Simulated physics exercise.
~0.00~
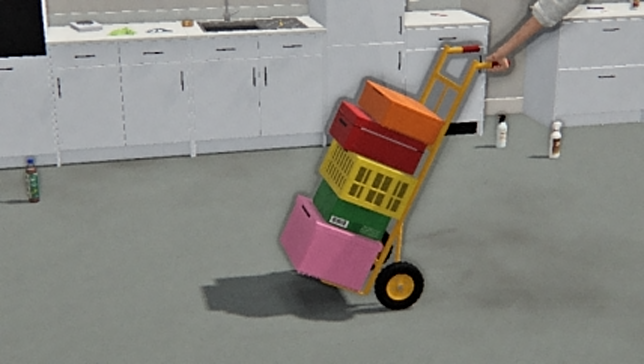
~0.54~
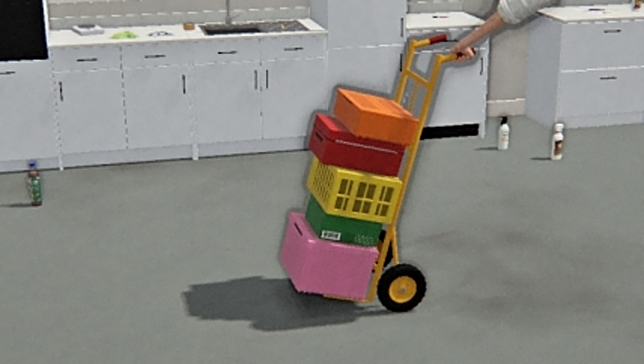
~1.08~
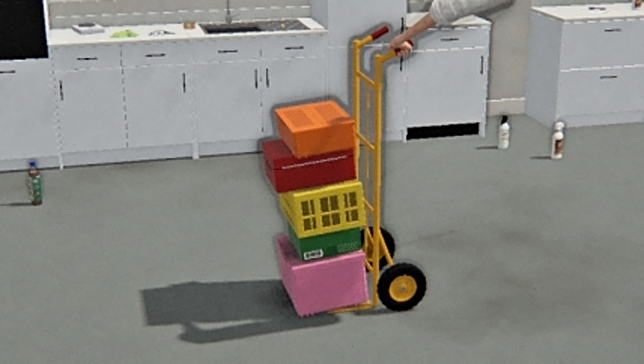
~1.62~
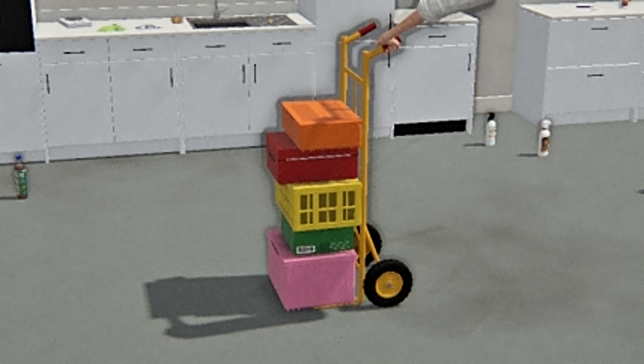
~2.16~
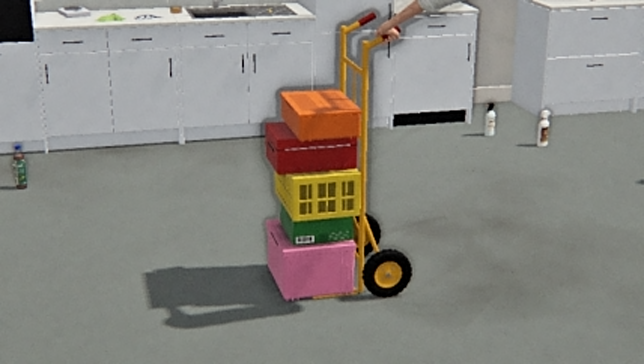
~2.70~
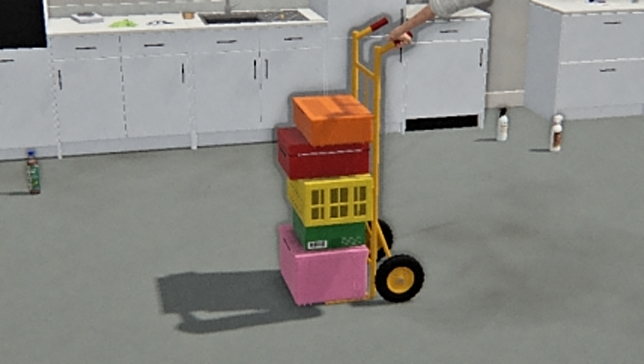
The footage shows a hand swinging a leaning yellow two-wheeled hand truck upright in a kitchen, its stack of pink, green, yellow, red and orange containers turning with it. The truck then stands still, the hand on its handle and all five containers still stacked.
